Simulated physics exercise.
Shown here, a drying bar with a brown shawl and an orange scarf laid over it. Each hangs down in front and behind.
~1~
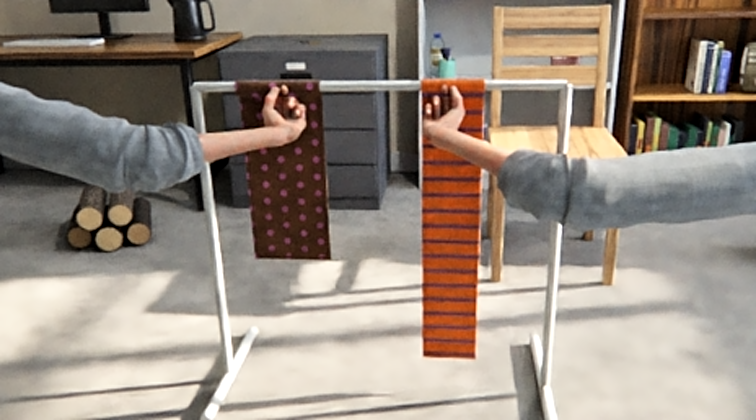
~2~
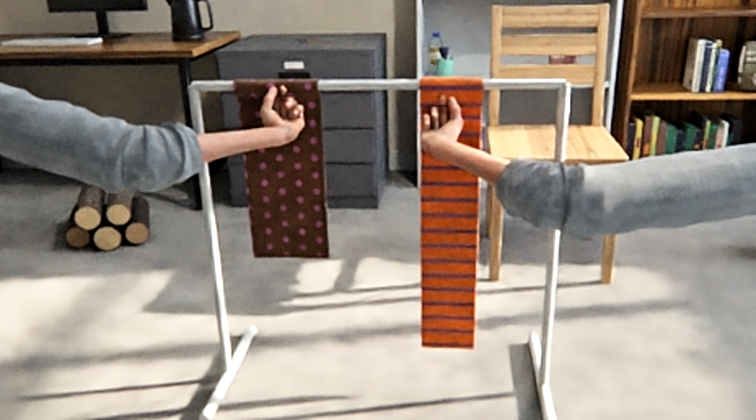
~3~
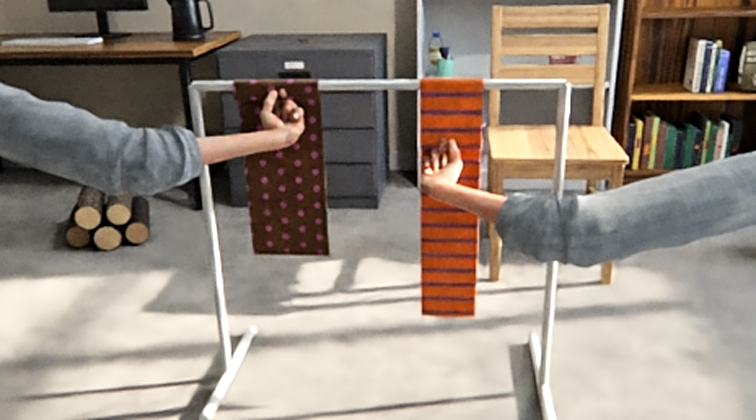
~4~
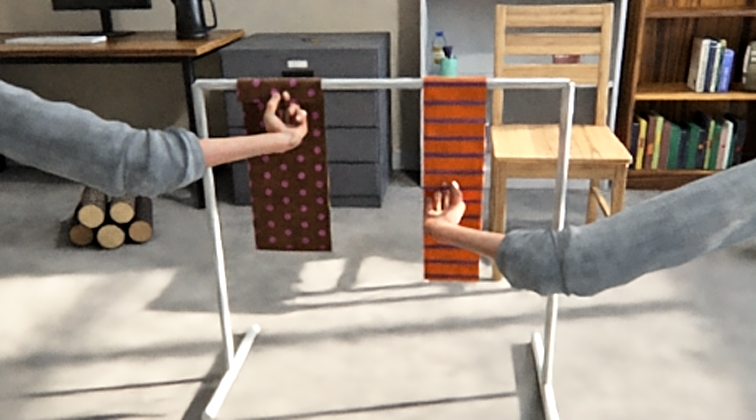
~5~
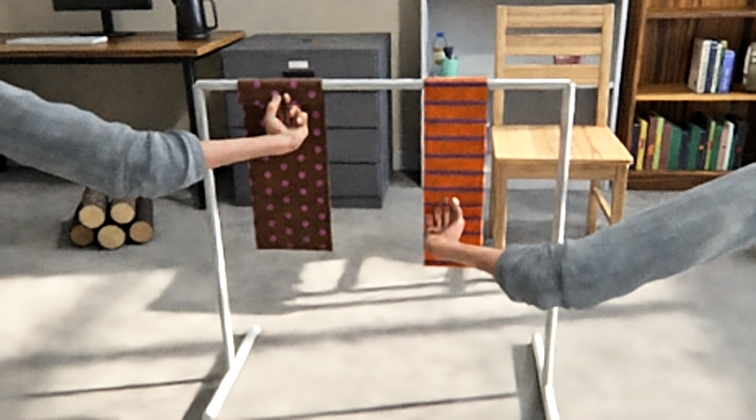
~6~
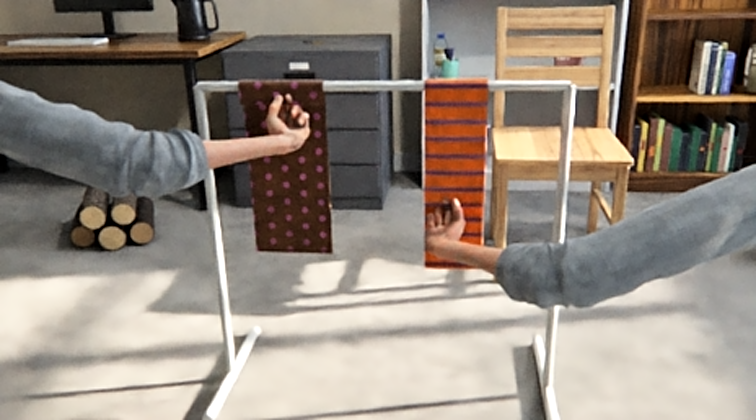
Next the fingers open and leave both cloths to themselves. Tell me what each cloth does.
The brown shawl slides off; the orange scarf hangs there.
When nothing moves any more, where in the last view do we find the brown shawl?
Close to (304, 381).
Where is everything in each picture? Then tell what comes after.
Shawl front hem (298, 91), back hem (312, 256); scarf front hem (437, 90), back hem (436, 353), in the first picture.
Shawl front hem (297, 90); scarf front hem (436, 101), in the second picture.
Shawl front hem (297, 94); scarf front hem (436, 143), in the third picture.
Shawl front hem (300, 97); scarf front hem (438, 184), in the fourth picture.
Shawl front hem (301, 99); scarf front hem (439, 201), in the fifth picture.
Shawl front hem (302, 99), back hem (313, 249), front far shorter than the back; scarf front hem (440, 201), back hem (439, 264), front over half the back, in the sixth picture.
Then, 0.32 s after the last picture, shawl clear of the rail and dropping near (293, 227); scarf still hanging.
Then, 0.56 s after the last picture, shawl in a heap on the floor near (304, 372); scarf still hanging.
Then, 1.20 s after the last picture, shawl in a heap on the floor near (304, 381); scarf still hanging.
At rest, shawl in a heap on the floor near (304, 381); scarf still hanging. The brown shawl slips to the floor and the orange scarf keeps its place.
